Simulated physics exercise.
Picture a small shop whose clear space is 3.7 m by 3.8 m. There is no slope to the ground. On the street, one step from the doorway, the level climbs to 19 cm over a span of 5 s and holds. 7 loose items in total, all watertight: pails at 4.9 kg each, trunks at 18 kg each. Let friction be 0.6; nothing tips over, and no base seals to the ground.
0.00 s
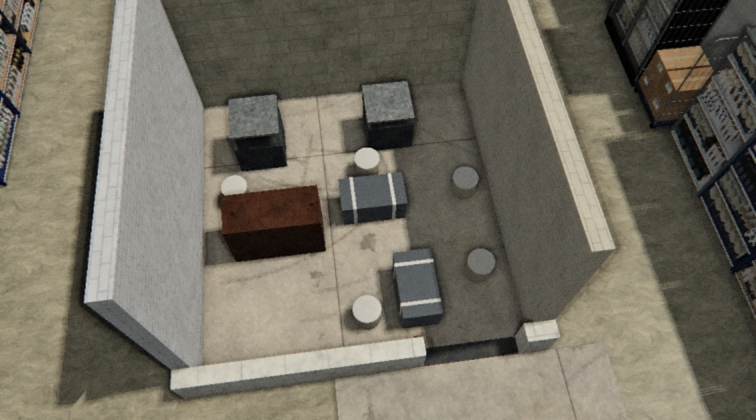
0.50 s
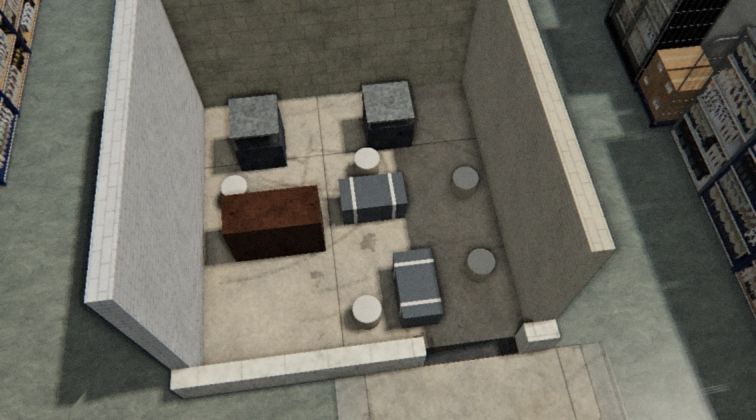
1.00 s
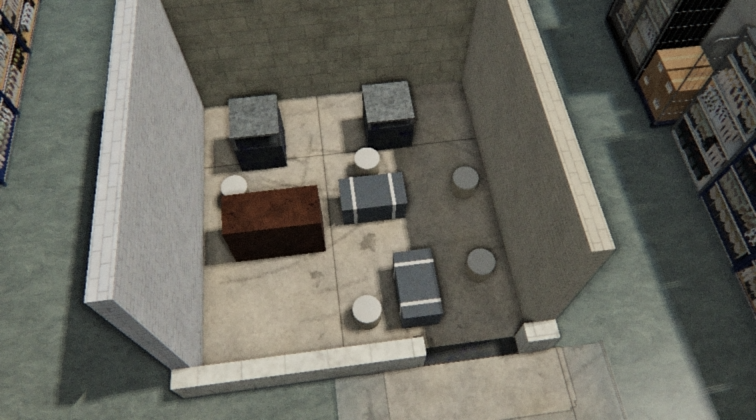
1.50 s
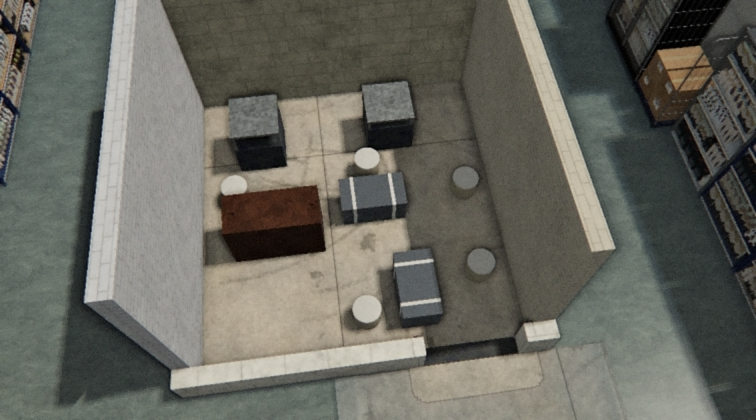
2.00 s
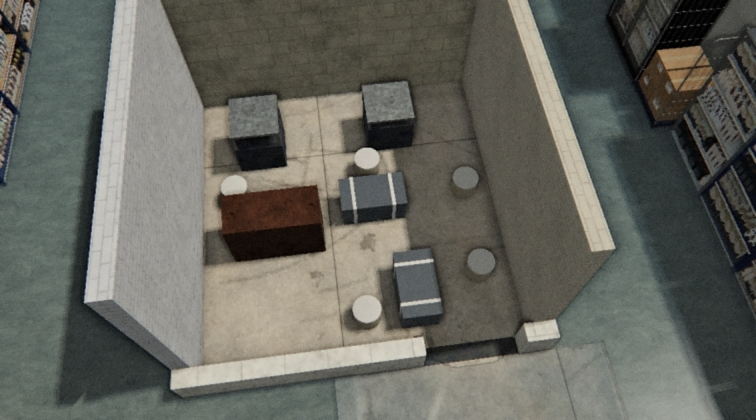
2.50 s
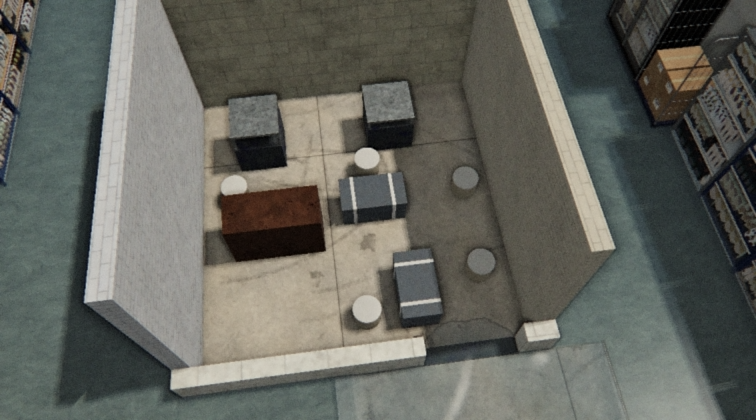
The clip opens on a roofless room holding strapped grey trunks, round pails, a reddish-brown counter and two dark blocks, with sandy-toned ground outside. The ground turns blue-green, then the pale paving outside the doorway gradually darkens, and finally a thin film of water edges inside while everything in the room stays still.
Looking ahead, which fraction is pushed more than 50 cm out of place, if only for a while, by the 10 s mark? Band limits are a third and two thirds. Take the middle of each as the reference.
It will work out to two or more in three.
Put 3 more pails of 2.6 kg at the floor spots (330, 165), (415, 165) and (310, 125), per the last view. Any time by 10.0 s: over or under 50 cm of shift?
First one crosses the line, second one crosses the line, third one crosses the line.
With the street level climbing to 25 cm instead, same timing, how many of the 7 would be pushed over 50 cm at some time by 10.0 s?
Then it comes to 5.
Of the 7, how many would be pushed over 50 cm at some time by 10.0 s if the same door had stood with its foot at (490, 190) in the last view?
In that case the number is 3.
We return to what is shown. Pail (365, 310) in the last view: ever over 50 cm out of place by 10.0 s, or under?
The answer is a smaller shift.
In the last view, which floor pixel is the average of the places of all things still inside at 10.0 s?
The centre sits near (329, 188).
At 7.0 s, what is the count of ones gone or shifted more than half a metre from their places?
I get 3.
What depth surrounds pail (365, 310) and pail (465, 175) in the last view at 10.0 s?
1 and 7 cm.
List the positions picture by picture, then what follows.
The first frame shows a pail at (481, 261), on the bottom; a pail at (234, 186), on the bottom; water covers 0.0 m2; 0 of 7 have shifted.
The second frame shows a pail at (481, 261), on the bottom; a pail at (234, 186) rests on the ground; water covers 0.0 m2; 0 of 7 have shifted.
The third frame shows a pail at (481, 261), on the bottom; a pail at (234, 186), on the bottom; 0.0 m2 under water; 0 of 7 have shifted.
The fourth frame shows a pail at (481, 261) rests on the ground; a pail at (234, 186), on the bottom; water covers 0.0 m2; 0 of 7 have shifted.
The fifth frame shows a pail at (481, 261) rests on the ground; a pail at (234, 186), on the bottom; water covers 0.0 m2; 0 of 7 have shifted.
The sixth frame shows a pail at (481, 261), on the bottom; a pail at (234, 186), on the bottom; 0.2 m2 under water; 0 of 7 have shifted.
After 3.5 s 0 of 7 are over 50 cm from their spots; 0 afloat.
After 4.5 s 0 of 7 are over 50 cm from their spots; 0 afloat.
After 7.0 s 3 of 7 are over 50 cm from their spots; 1 afloat.
After 10.0 s 5 of 7 are over 50 cm from their spots, and 5 have been at some point; 4 afloat.
